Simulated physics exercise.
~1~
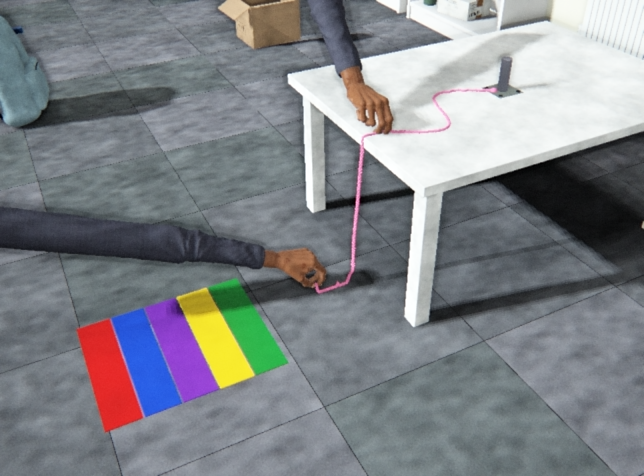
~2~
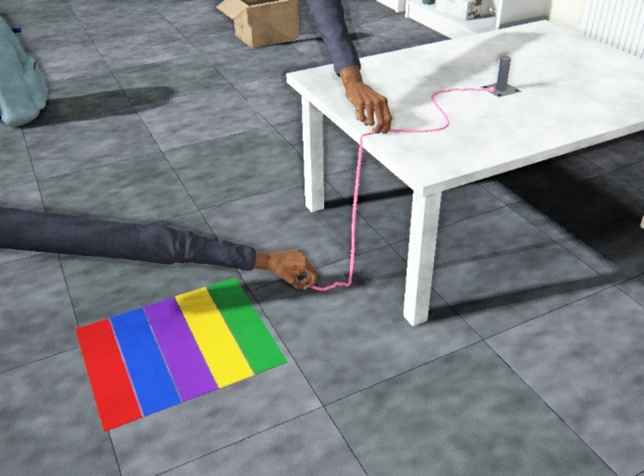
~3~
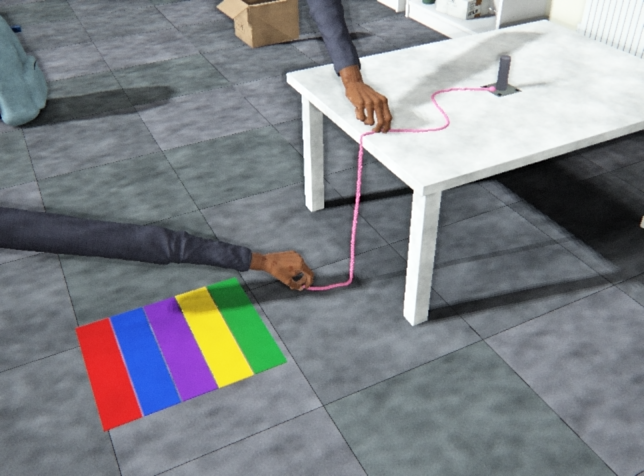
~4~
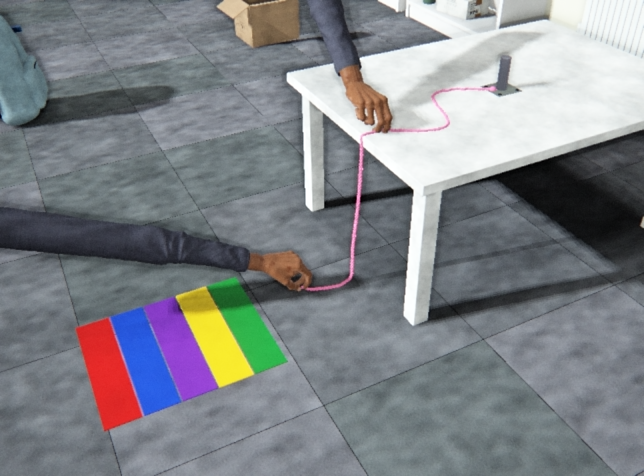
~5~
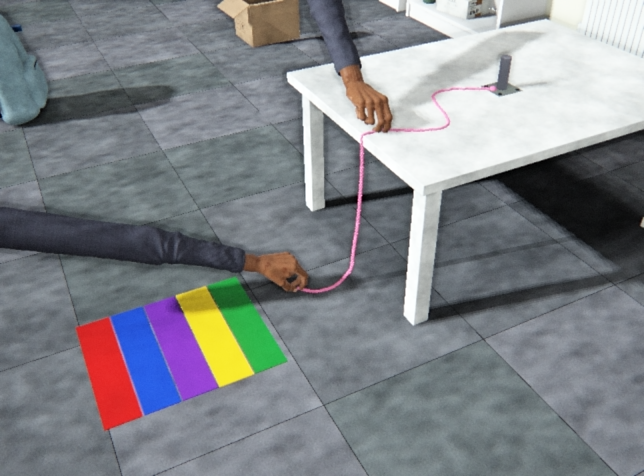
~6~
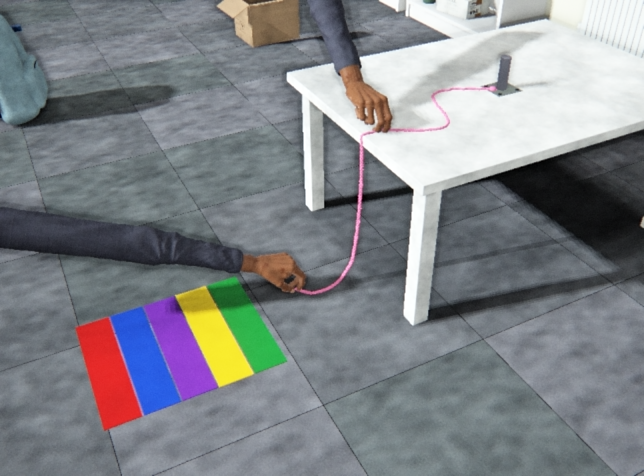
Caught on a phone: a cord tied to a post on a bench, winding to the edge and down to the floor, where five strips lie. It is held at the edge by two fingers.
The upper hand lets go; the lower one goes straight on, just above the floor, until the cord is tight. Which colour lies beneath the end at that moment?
Blue.
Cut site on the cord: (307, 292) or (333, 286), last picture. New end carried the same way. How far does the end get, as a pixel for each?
Case by case it comes to about (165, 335) and then about (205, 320).
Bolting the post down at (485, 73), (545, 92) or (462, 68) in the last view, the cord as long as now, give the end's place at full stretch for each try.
Going by the last picture, roughly (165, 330), (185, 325) and (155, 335).
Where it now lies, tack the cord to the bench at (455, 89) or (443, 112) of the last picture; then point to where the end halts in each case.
Roughly (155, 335) and (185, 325).
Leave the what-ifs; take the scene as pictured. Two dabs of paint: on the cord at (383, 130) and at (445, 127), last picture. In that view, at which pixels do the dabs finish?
In that view they reach (331, 160) and (382, 126).
Soon after, end near (211, 317); over yellow.
Then, end near (169, 331); over purple.
At full stretch, end near (142, 340); over blue. It gets as far as the blue strip.
